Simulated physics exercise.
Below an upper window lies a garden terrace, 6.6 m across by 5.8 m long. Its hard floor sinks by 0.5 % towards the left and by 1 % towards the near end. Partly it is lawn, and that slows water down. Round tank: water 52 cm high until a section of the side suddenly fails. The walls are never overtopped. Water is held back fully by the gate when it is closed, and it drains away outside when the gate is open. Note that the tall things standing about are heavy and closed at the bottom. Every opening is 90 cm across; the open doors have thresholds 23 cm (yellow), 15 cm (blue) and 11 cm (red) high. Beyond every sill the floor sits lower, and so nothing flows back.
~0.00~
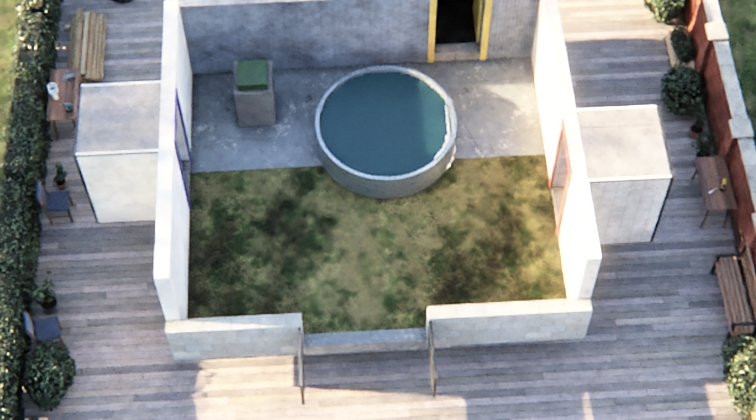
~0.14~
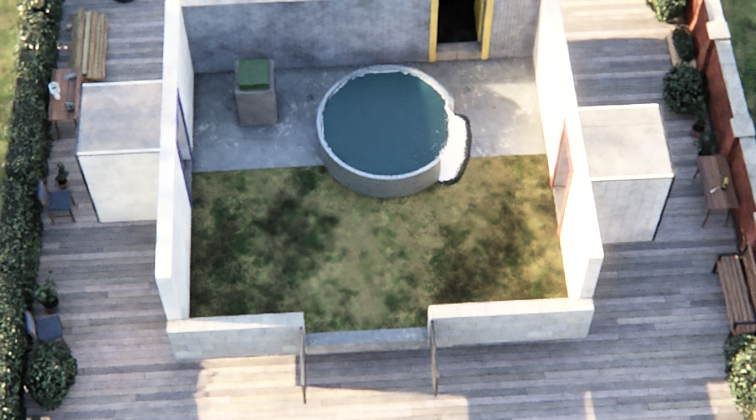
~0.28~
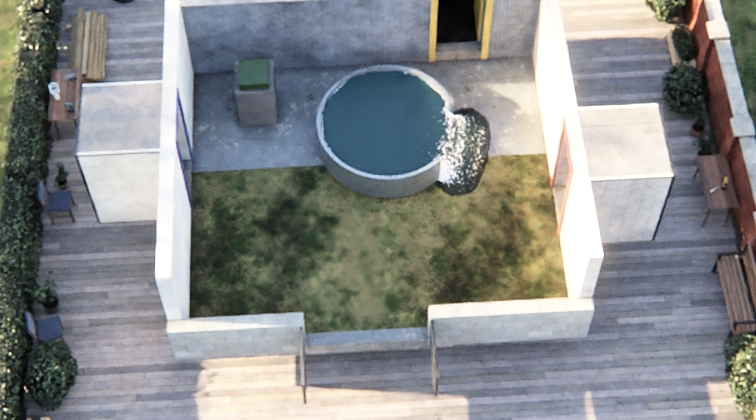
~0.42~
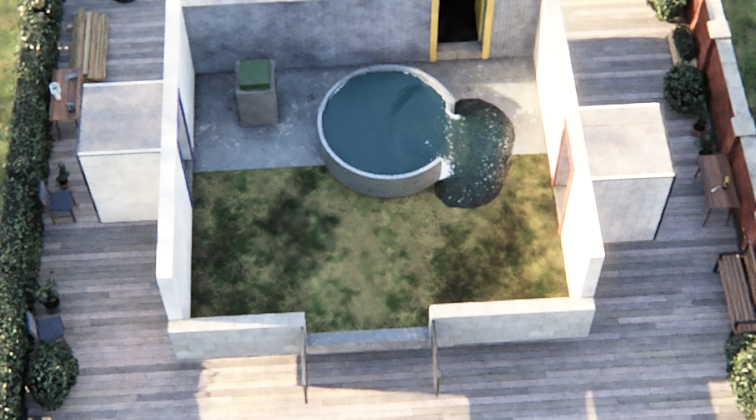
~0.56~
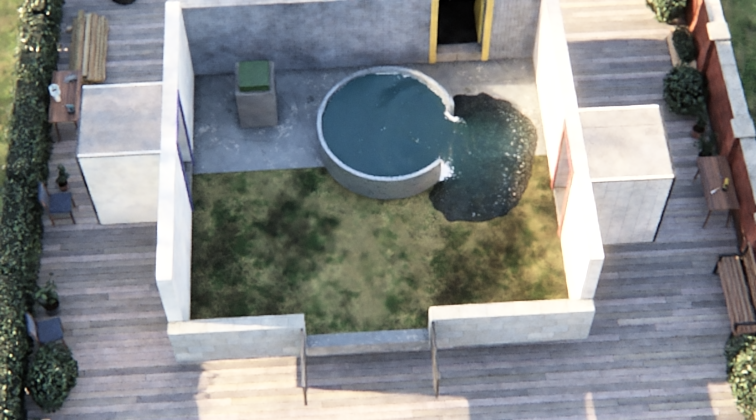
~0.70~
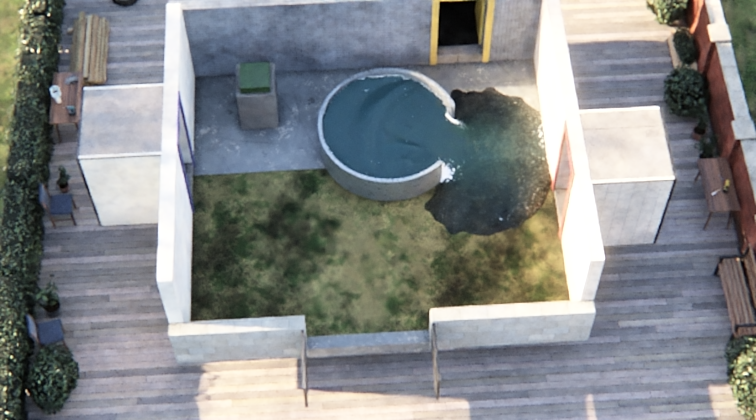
Walled garden terrace seen from above, water bursting from the right side of a round tank and spreading across paving and grass.
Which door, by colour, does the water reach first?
The red door.
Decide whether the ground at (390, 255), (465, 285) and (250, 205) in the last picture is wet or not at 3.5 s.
Going through the three points: Not yet touched, then awash, then not yet touched.
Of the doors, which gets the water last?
Last: Blue.
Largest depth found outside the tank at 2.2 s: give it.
I'd put it at close to 32 cm.
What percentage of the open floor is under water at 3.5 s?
40 %.
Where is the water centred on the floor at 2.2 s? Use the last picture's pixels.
I'd say somewhere around (440, 153).
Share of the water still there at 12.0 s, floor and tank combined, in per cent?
Share still there: About 88 %.
After 1.4 s water covers 20 % of the floor and is deepest (33 cm) near (542, 149); yellow door not reached, blue door not reached, red door reached at 0.9 s.
After 2.2 s water covers 25 % of the floor and is deepest (32 cm) near (543, 157); yellow door not reached, blue door not reached, red door reached at 0.9 s.
After 3.5 s water covers 40 % of the floor and is deepest (22 cm) near (568, 321); yellow door reached at 2.3 s, blue door not reached, red door reached at 0.9 s.
After 7.0 s water covers 75 % of the floor and is deepest (14 cm) near (526, 323); yellow door reached at 2.3 s, blue door not reached, red door reached at 0.9 s.
After 12.0 s water covers 100 % of the floor and is deepest (12 cm) near (191, 343); yellow door reached at 2.3 s, blue door reached at 7.2 s, red door reached at 0.9 s.
